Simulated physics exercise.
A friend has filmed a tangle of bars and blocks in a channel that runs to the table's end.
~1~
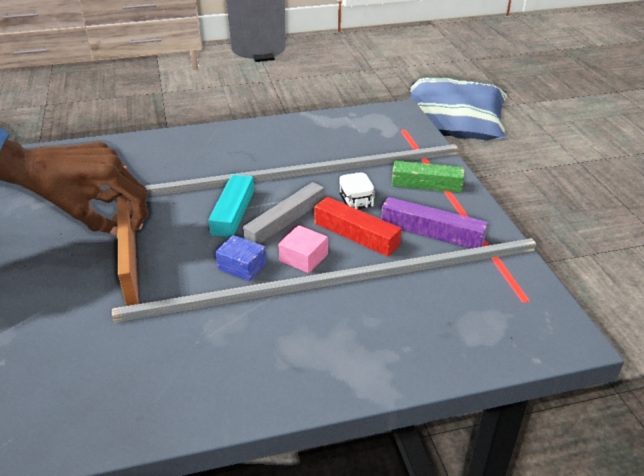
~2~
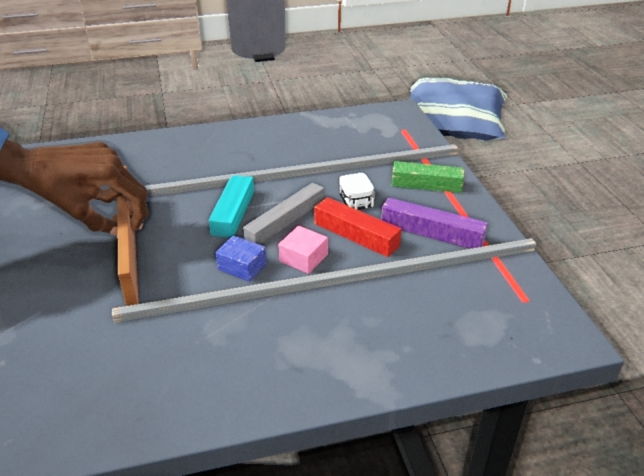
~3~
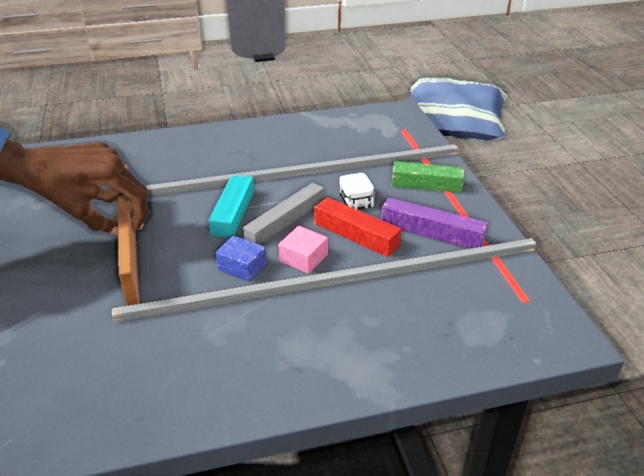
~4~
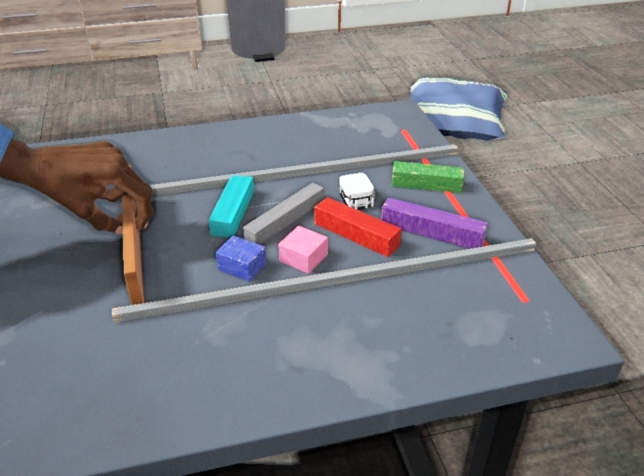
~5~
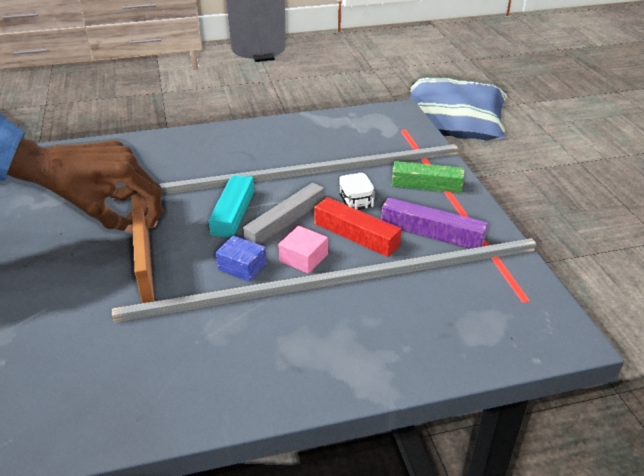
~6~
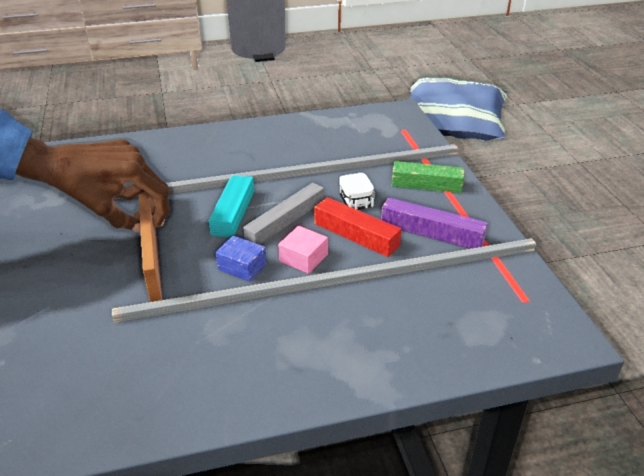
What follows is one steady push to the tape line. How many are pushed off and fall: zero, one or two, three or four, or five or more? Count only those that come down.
The number that fall off is five or more.
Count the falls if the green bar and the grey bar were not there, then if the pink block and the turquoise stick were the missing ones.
The counts: 3 and 2.
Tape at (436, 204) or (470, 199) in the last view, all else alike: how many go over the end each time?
The counts: 3 and 6.
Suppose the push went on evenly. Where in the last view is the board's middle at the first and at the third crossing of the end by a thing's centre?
Its middle is around (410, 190) and later (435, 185).
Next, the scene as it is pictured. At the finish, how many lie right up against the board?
2 of them.
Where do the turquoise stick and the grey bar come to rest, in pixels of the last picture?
The turquoise stick stops around (449, 171); the grey bar around (485, 190).
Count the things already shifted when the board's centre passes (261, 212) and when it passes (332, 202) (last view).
First 4, then 7.
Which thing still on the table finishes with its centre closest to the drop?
Foremost is the grey bar.
Early on, none off yet; green bar at rest near (428, 177); purple bar at rest near (433, 224); white case at rest near (356, 192).
Finally, the number that fall off is five or more; lost, pink block, red bar, white case, purple bar and green bar.
